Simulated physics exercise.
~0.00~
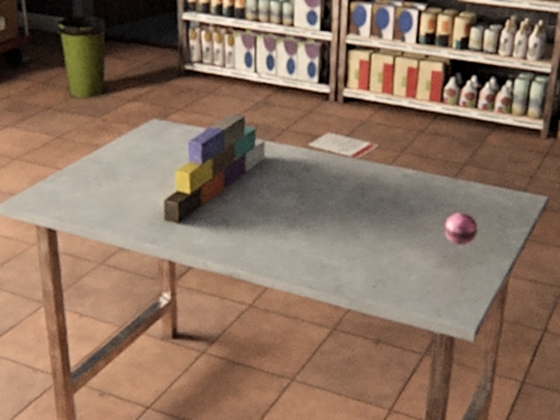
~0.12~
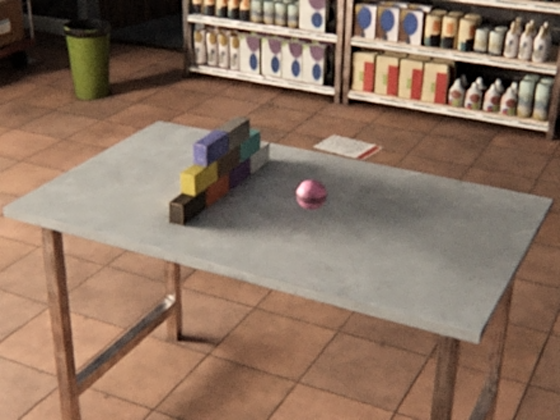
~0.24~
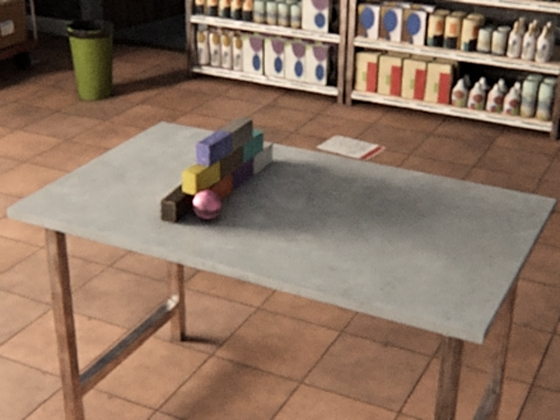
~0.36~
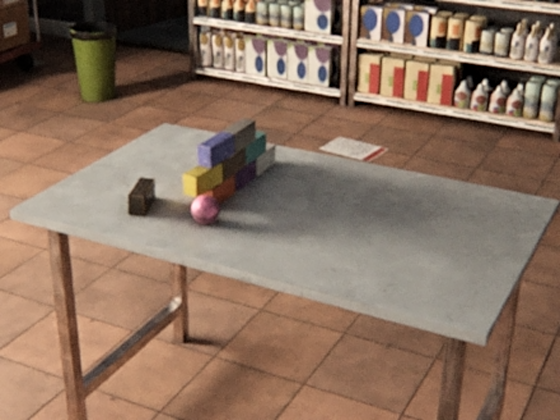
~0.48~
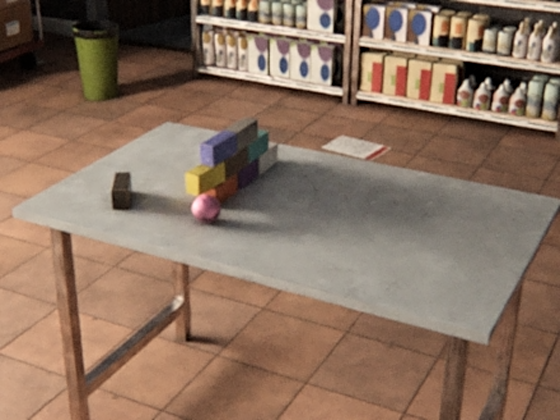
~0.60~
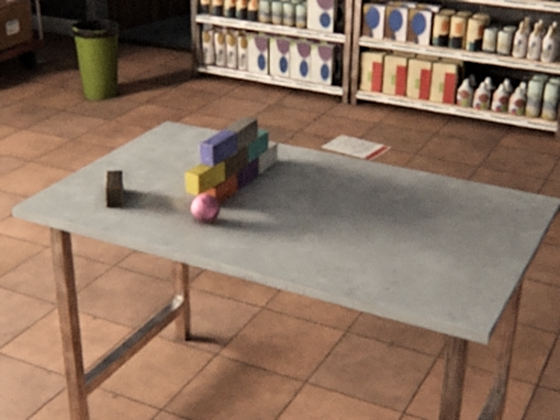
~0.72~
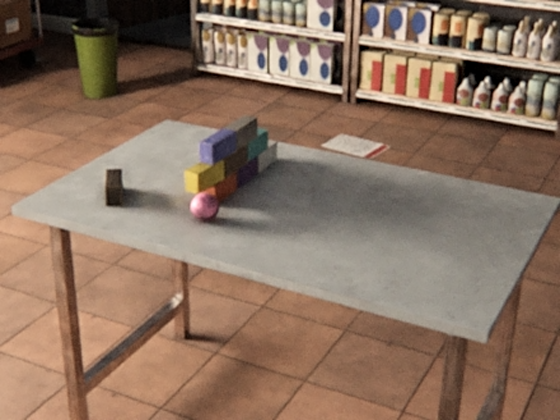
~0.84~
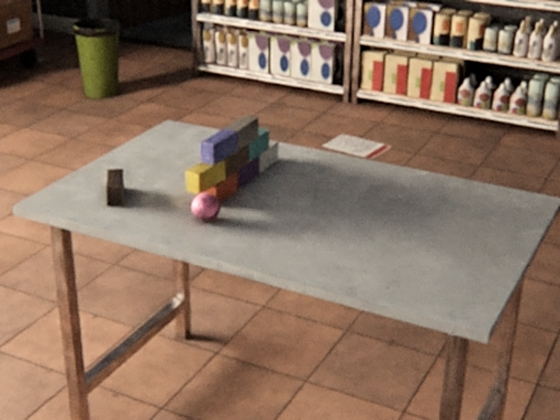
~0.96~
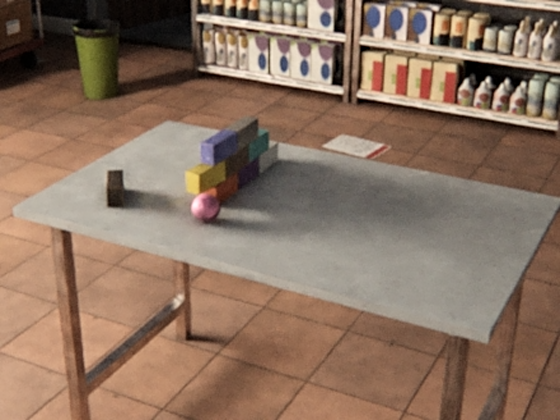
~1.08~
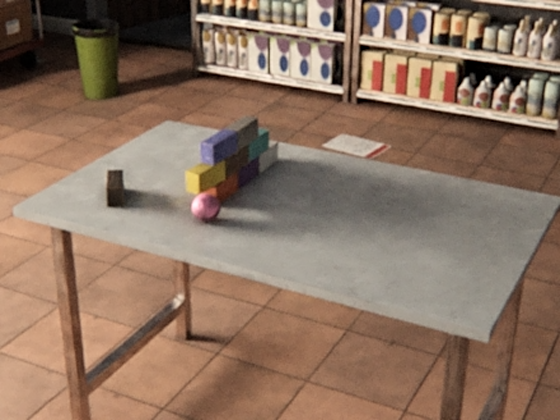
To begin with, a shiny pink ball is near the right side of a grey table, while a small stepped pile of coloured blocks stands toward the left, with shelves of goods behind. The ball travels left across the tabletop, closing on the near end of the pile. It reaches the black block at the low front corner, and that block slides away to the left, staying upright and turning a little. The ball stops beside the pile, in front of the yellow block. At the end, the black block stands alone on the left, while the rest of the pile remains stacked.
